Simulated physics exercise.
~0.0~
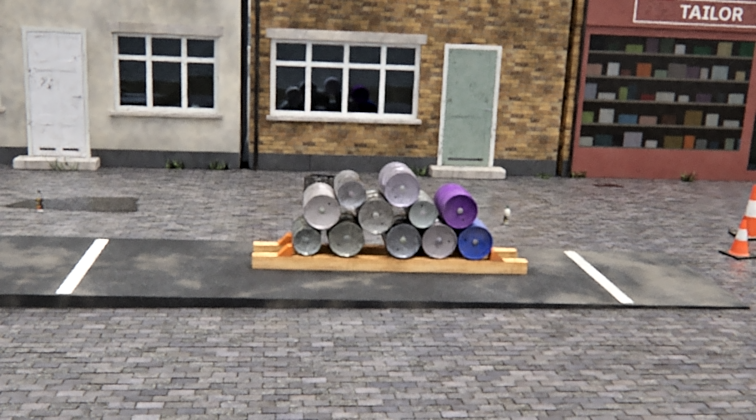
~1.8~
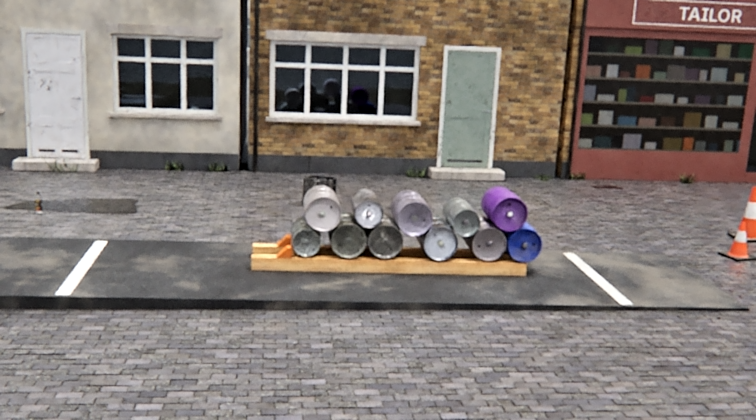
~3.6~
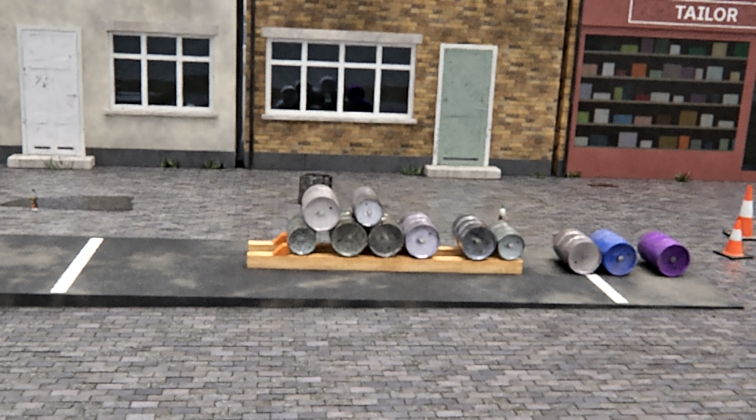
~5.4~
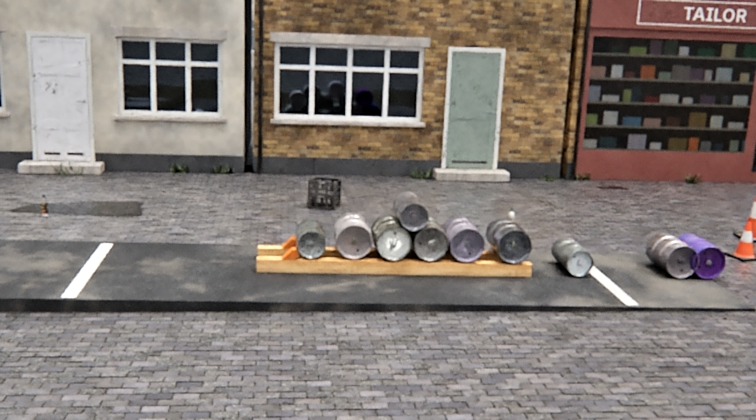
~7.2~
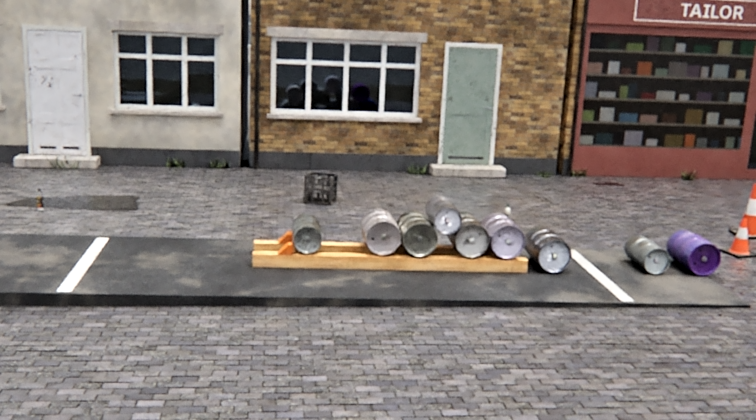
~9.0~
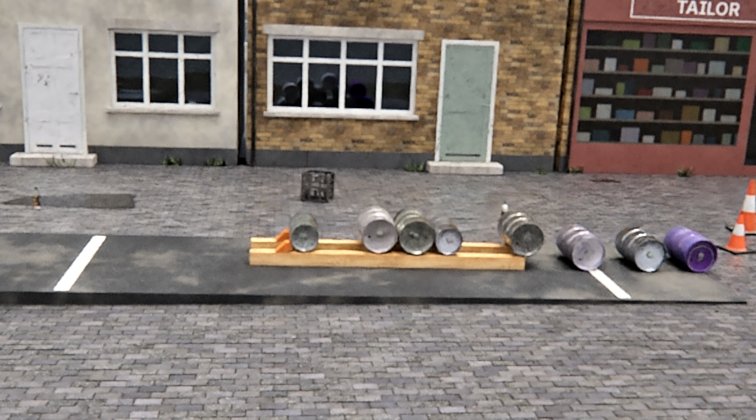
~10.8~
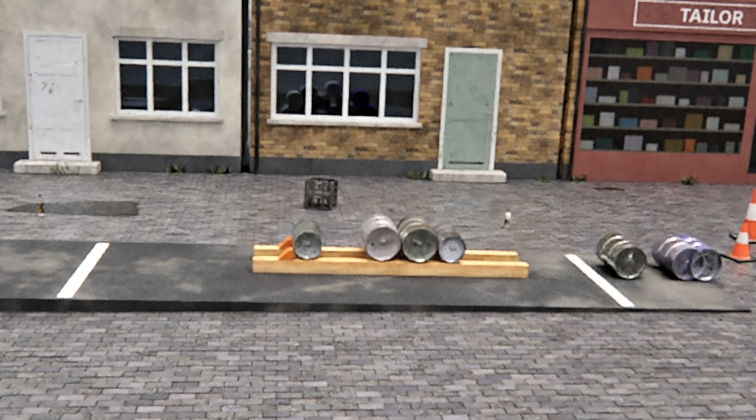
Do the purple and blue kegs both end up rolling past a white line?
Yes, the purple keg and the blue keg both roll off to the right and cross the white line there.
